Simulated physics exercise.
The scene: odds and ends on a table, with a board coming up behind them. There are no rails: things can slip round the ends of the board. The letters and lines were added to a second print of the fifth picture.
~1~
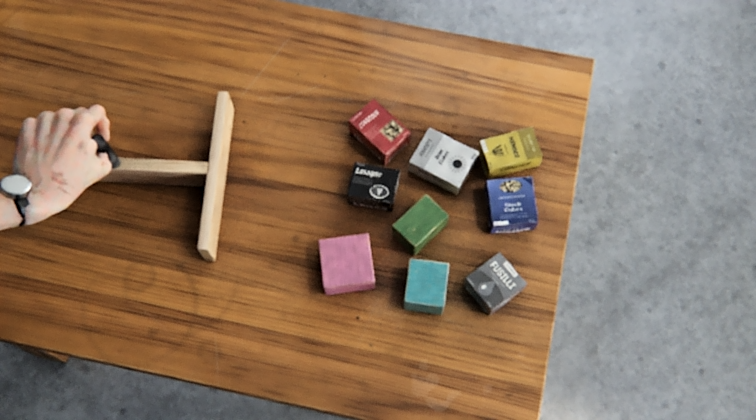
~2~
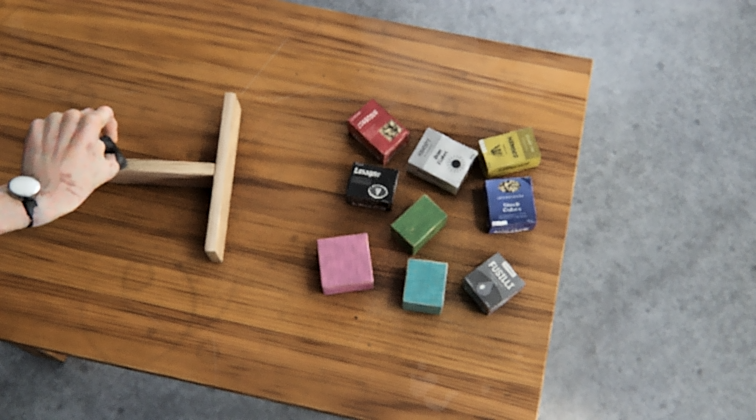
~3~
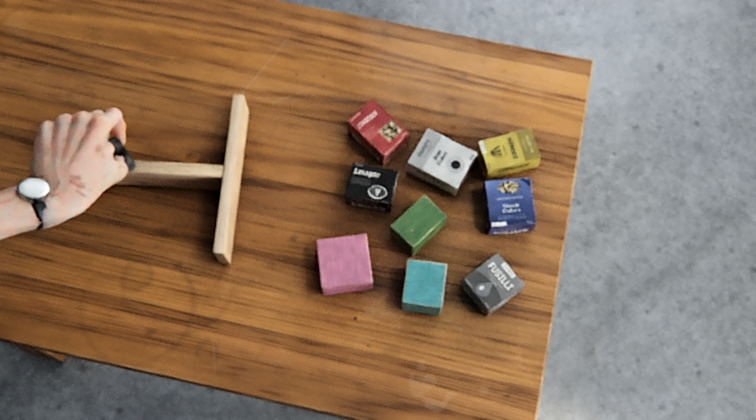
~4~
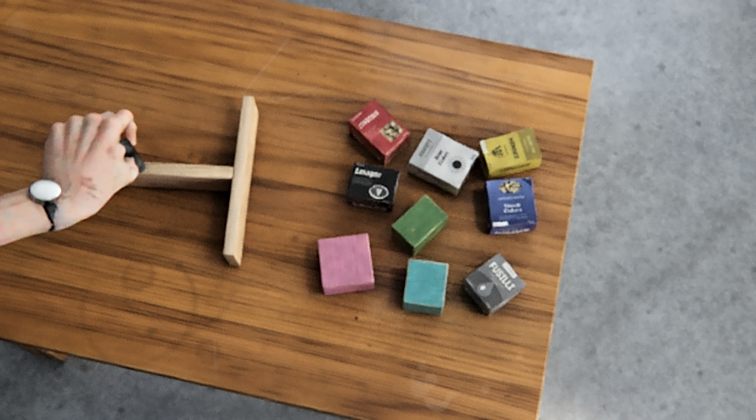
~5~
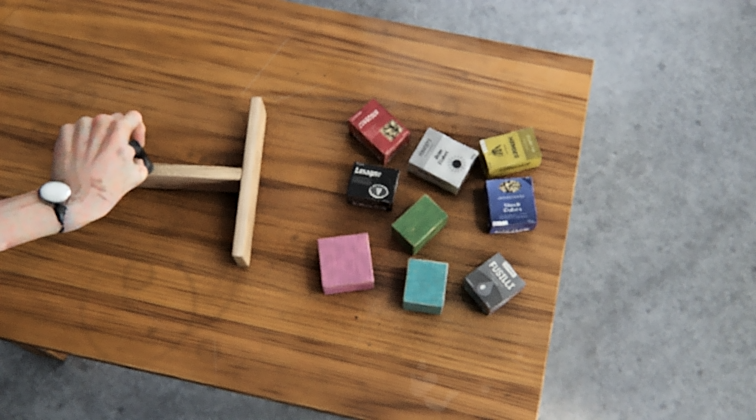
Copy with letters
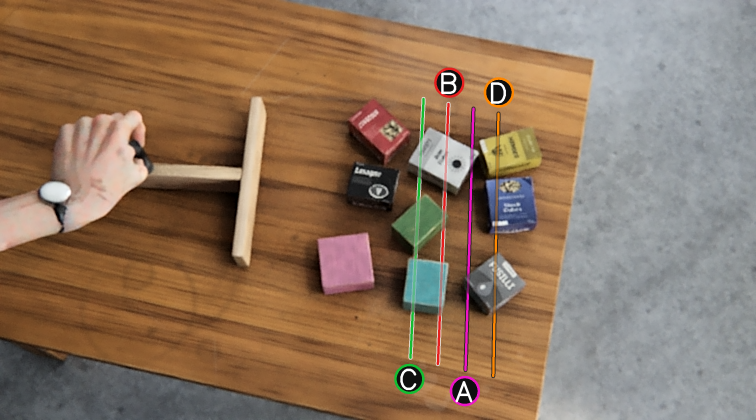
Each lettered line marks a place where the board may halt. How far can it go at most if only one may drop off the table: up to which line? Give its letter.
A.
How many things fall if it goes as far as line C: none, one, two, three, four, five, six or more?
In all, none.
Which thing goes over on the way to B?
The grey packet.
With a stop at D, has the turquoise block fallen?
Yes.
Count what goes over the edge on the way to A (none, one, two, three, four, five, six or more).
In all, one.
On the marked copy, A at (470, 233); B at (444, 227); C at (417, 222); D at (496, 238).
Following A. Soon after the start, board (327, 190); pink block (354, 266); blue packet (510, 205).
Later, board (407, 207); grey packet (531, 288); yellow box (527, 149).
In the end, board (468, 219); grey packet over the edge; turquoise block (541, 309); one fallen.
As for the rest, B is within the limit but short; C is within the limit but short; D drops two.
